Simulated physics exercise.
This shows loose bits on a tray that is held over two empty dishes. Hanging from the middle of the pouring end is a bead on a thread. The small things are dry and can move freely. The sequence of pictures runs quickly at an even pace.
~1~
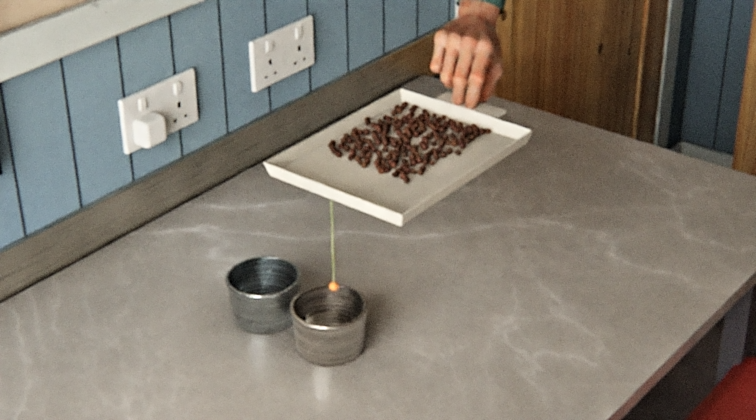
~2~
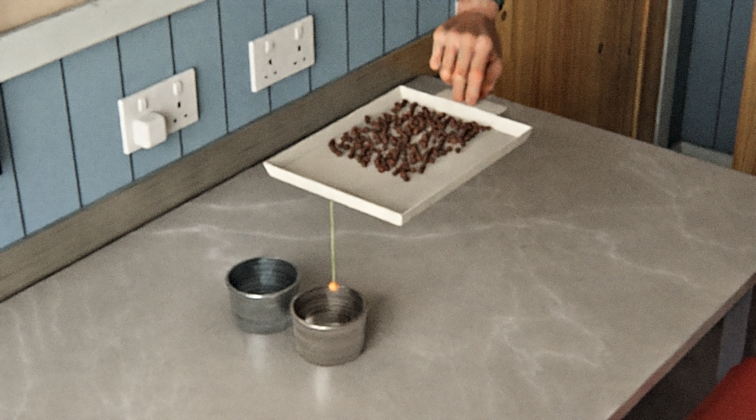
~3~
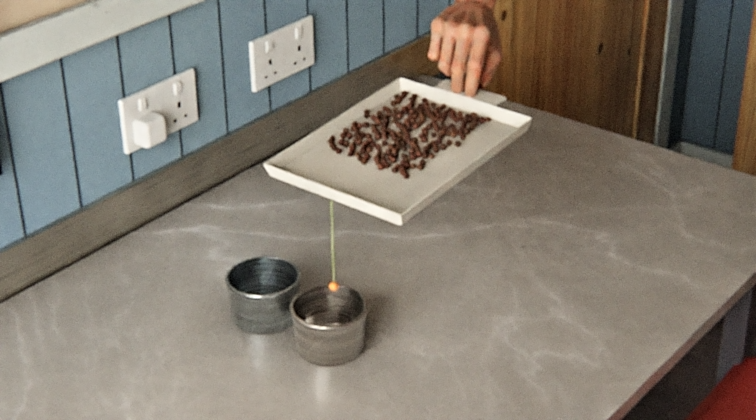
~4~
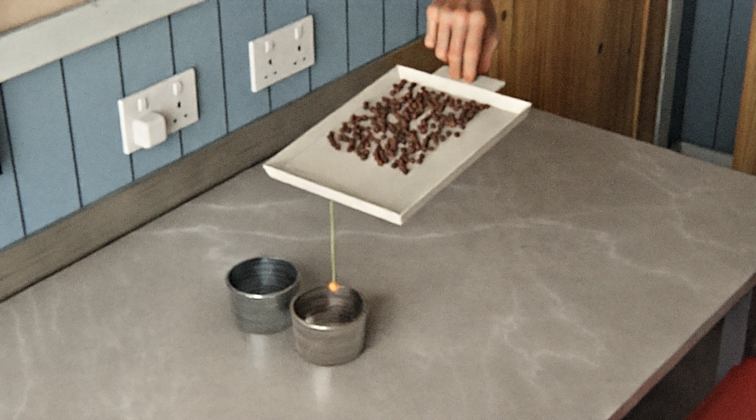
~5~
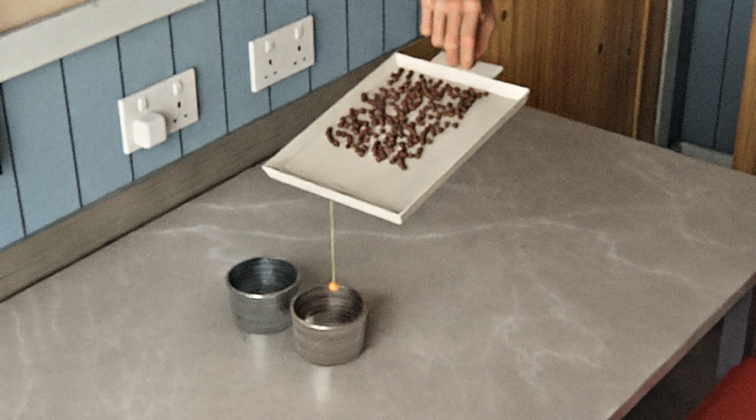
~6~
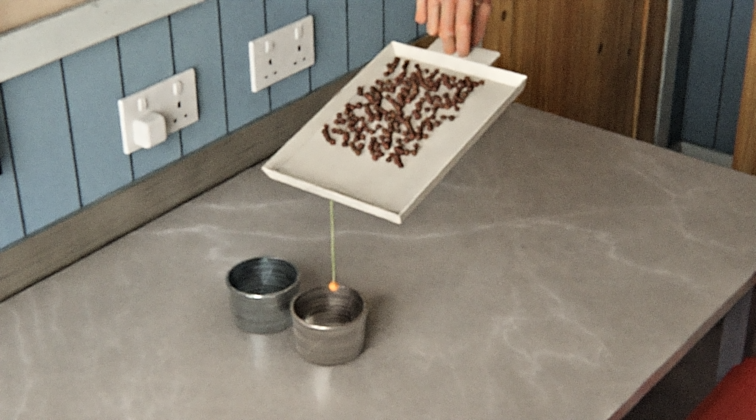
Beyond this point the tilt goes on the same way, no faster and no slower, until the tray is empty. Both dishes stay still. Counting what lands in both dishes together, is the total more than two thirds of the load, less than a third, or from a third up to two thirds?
The dishes will most likely catch one to two thirds of the load.
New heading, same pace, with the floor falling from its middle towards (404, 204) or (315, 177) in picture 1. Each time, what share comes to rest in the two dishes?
0 and 90 per cent, in that order.
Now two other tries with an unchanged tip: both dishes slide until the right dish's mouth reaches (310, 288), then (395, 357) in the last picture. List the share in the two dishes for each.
In order, 20 % and 30 %.
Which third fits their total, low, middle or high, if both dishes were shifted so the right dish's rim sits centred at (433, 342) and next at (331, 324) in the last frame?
In order: Under a third, then beyond two thirds.
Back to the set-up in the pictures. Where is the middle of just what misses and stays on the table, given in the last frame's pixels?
Close to (240, 367).
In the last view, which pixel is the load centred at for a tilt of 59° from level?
I'd put the middle of the pieces at roughly (304, 186).
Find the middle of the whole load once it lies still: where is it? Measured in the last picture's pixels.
Close to (281, 328) in the last view.
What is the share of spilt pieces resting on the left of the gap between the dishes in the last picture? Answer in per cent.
My estimate is some 80 per cent.
Soon, tray tipped steeply; about two thirds on the tray; a stray few in the right dish; a stray few in the left dish; a stray few outside both; about a quarter in the air.
A while on, tray tipped right over; about a third on the tray; a small part in the right dish; a small part in the left dish; about a quarter outside both; about a quarter in the air.
Towards the end, tray tipped past a quarter turn; about a quarter in the right dish; about a third in the left dish; about half outside both.
Finally, tray tipped past a quarter turn; about a quarter in the right dish; about a third in the left dish; about half outside both.
